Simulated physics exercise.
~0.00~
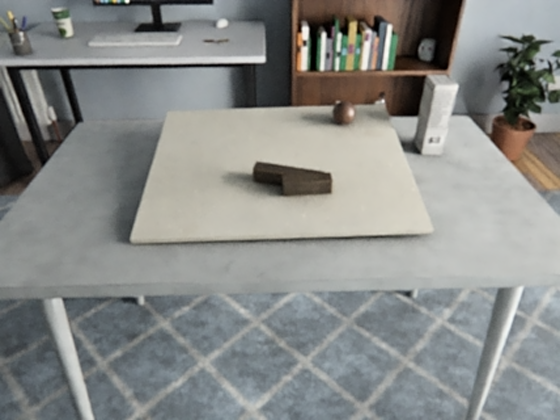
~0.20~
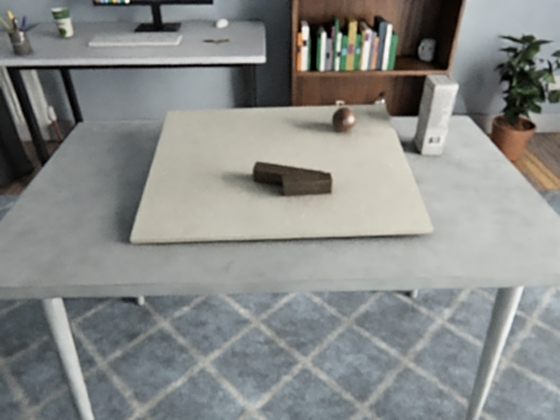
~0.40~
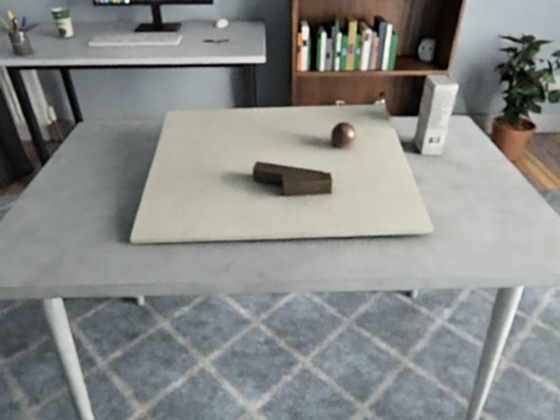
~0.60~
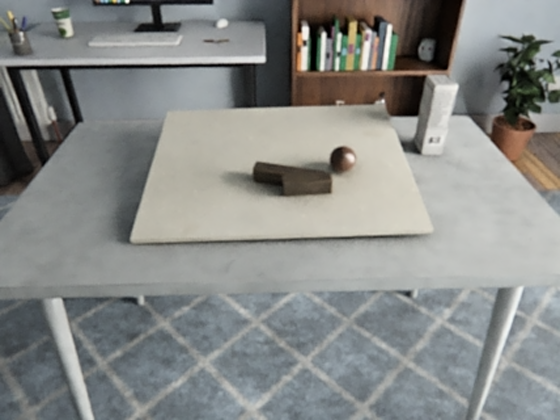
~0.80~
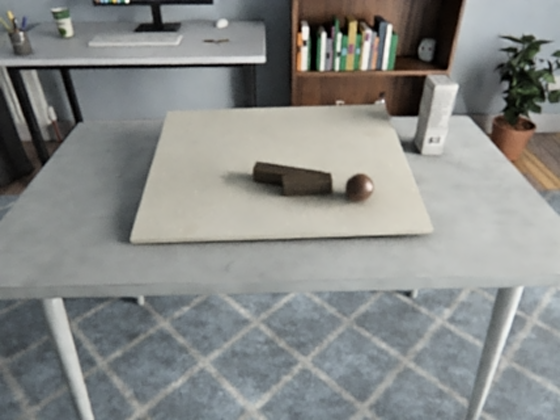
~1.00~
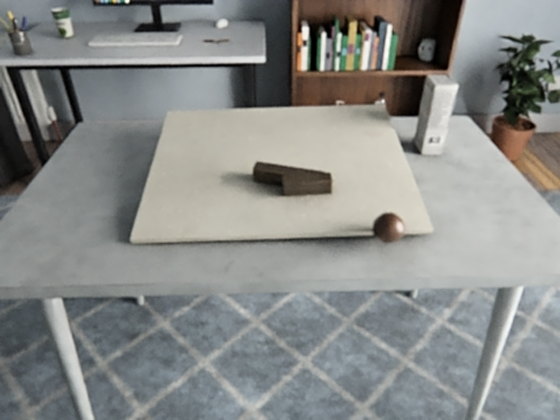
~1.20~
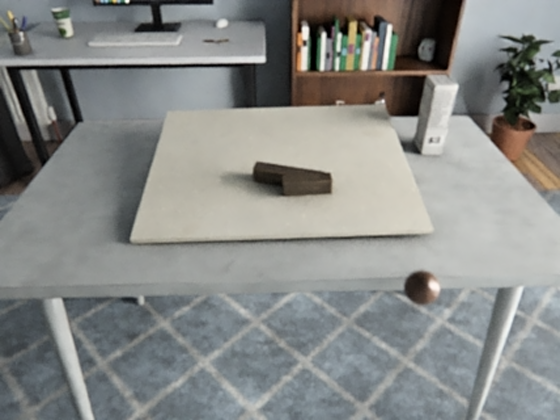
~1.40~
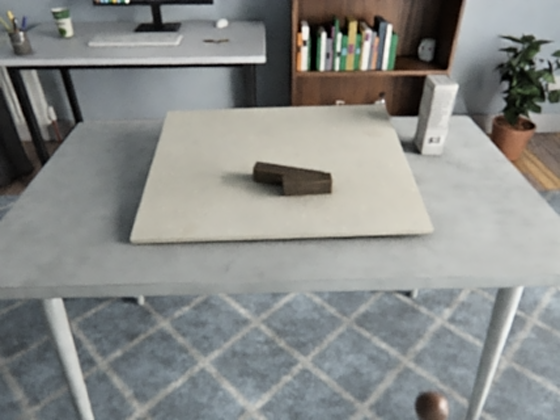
On a grey table in a room with a bookshelf, a small brown ball rolled down a tilted board, met the dark blocks and veered right, then dropped off the table's near edge towards the floor while the white carton stayed put.
